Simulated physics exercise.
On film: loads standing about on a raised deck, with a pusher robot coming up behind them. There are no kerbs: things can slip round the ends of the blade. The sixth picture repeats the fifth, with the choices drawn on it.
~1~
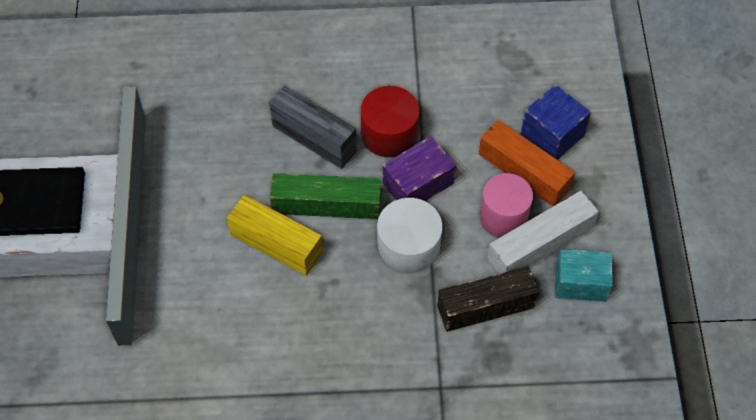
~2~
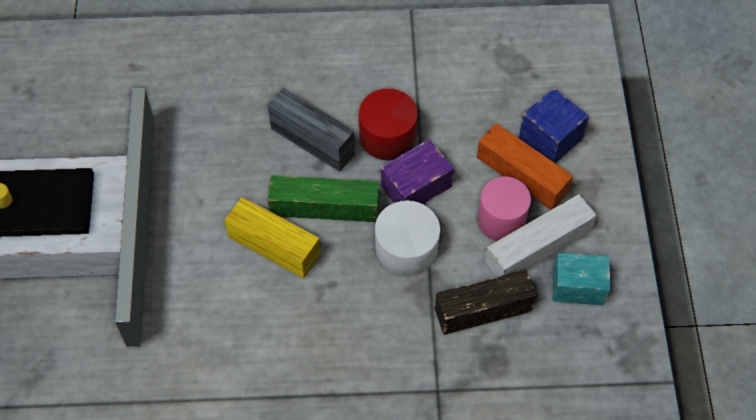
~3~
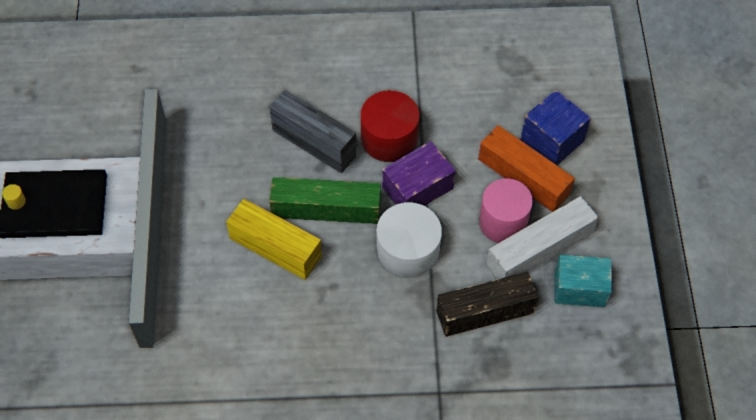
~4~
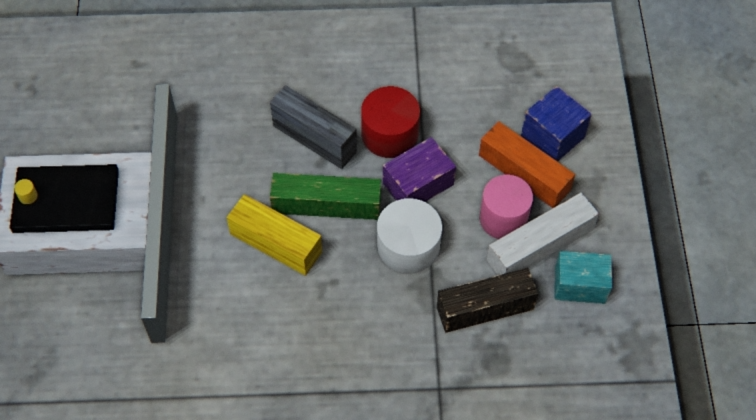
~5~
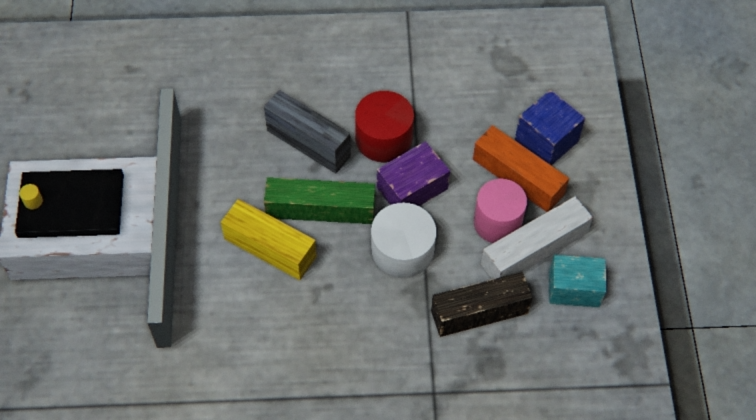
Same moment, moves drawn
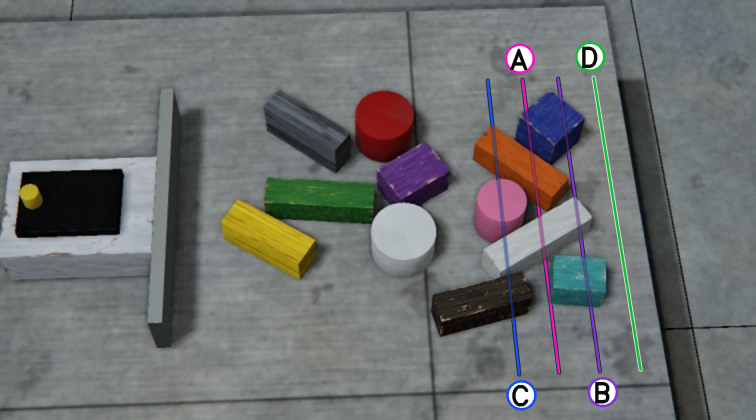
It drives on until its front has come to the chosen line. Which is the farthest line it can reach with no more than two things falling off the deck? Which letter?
Line C.
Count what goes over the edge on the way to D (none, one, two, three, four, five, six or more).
Six or more.
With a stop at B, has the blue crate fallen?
Yes.
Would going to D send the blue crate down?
Yes.
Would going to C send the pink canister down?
No.
On the marked copy, A at (540, 216); B at (578, 215); C at (502, 217); D at (616, 214).
With C. Early on, robot (202, 198); grey stick (329, 136); purple crate (430, 175).
Further on, robot (323, 194); blue crate (566, 124); turquoise crate (585, 287).
At the end, robot (420, 191); blue crate (627, 118); white bar (646, 262); none fallen.
As for the rest, A drops five; B drops six; D drops ten.
